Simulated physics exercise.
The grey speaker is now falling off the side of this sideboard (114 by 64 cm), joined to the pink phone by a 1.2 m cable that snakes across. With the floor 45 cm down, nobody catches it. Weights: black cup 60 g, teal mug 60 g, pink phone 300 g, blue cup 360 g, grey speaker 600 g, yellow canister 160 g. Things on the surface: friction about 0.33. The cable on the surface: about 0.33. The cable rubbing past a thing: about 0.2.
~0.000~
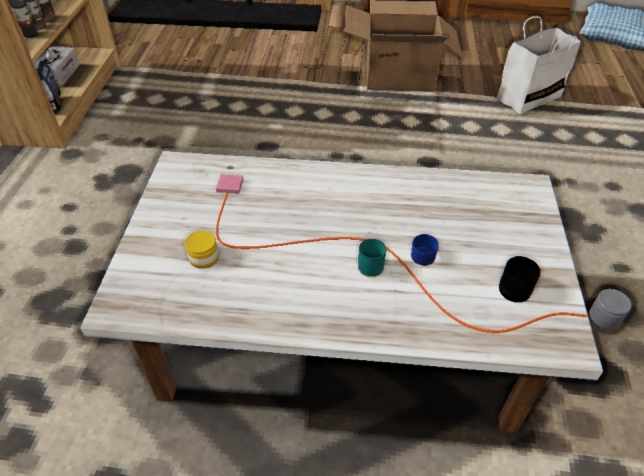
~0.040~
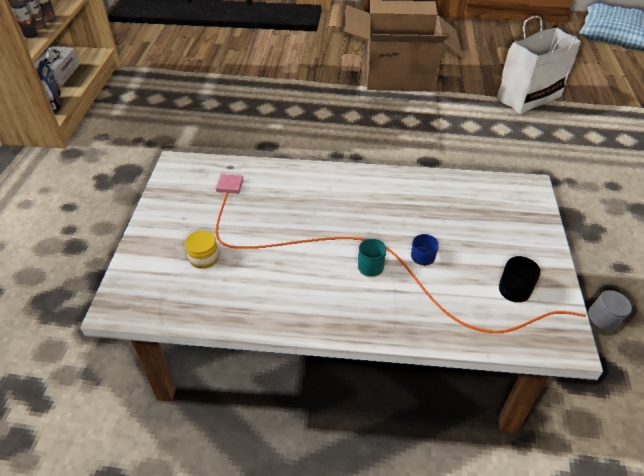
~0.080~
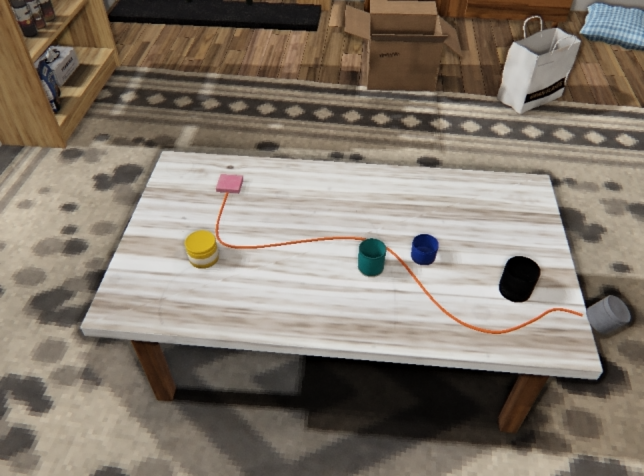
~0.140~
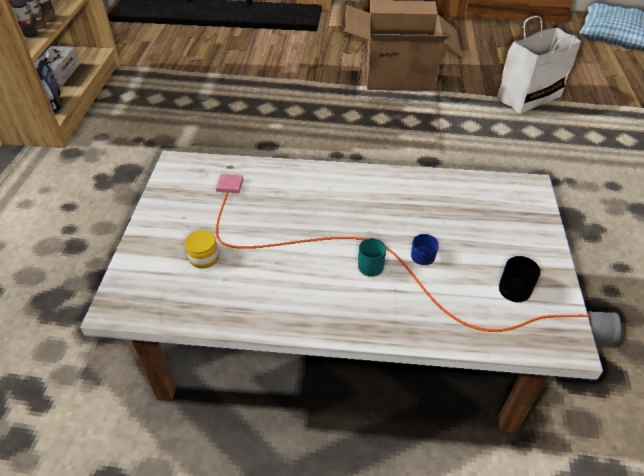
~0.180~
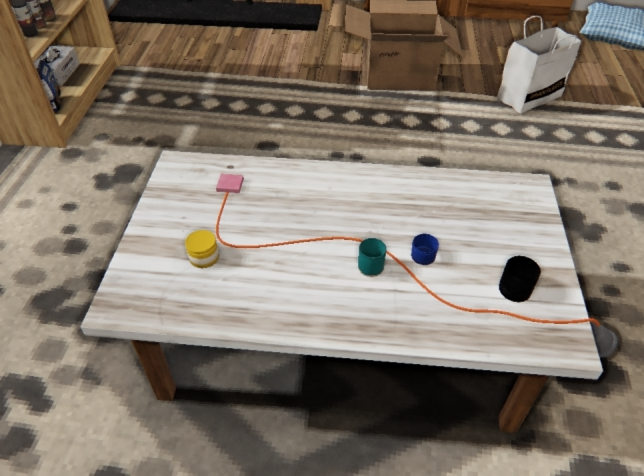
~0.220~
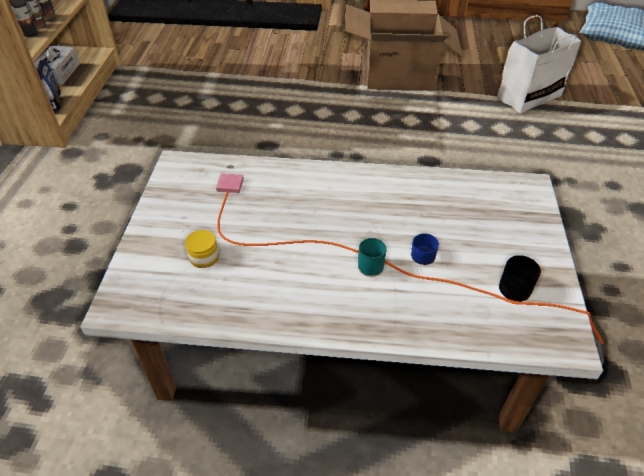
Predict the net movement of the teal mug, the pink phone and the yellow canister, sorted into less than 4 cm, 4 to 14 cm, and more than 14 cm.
Prediction: Teal mug barely budges; pink phone goes a long way; yellow canister barely budges.
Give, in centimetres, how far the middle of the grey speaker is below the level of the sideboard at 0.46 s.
Measured: Near 40 cm.
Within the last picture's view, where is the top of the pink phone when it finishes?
Top at rest: About (395, 243).
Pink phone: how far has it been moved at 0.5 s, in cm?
It has shifted some 20 centimetres from where it began.
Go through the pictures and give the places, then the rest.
Teal mug (373, 248); pink phone (229, 182); yellow canister (200, 241); cable runs through (539, 318) (443, 310) (289, 243) (217, 226), in the first frame.
Grey speaker (615, 302); cable runs through (539, 318) (217, 226), in the second frame.
Grey speaker (608, 315); cable runs through (538, 318) (217, 226), in the third frame.
Grey speaker (603, 327); cable runs through (540, 318) (217, 226), in the fourth frame.
Grey speaker (596, 339); cable runs through (562, 322) (218, 226), in the fifth frame.
Teal mug (373, 248); pink phone (230, 181); yellow canister (200, 240); cable runs through (588, 313) (482, 291) (296, 242) (218, 225), in the sixth frame.
At 0.5 s, the cable's tail end at (299, 200); pink phone 20 cm off its start, teal mug 1 cm off its start, black cup 11 cm off its start.
At 0.7 s, the cable's tail end at (370, 243); pink phone 47 cm off its start, teal mug 1 cm off its start, black cup 13 cm off its start.
At 1.0 s, the cable's tail end at (383, 251); pink phone 50 cm off its start at (395, 243), teal mug 1 cm off its start at (373, 252), black cup 13 cm off its start at (540, 233).
At 1.2 s, the cable's tail end at (383, 251); pink phone 50 cm off its start, teal mug 1 cm off its start, black cup 13 cm off its start.
At 2.4 s, the cable's tail end at (383, 251); pink phone 50 cm off its start at (395, 243), teal mug 1 cm off its start at (372, 252), yellow canister 0 cm off its start at (201, 240), black cup 13 cm off its start at (541, 234).
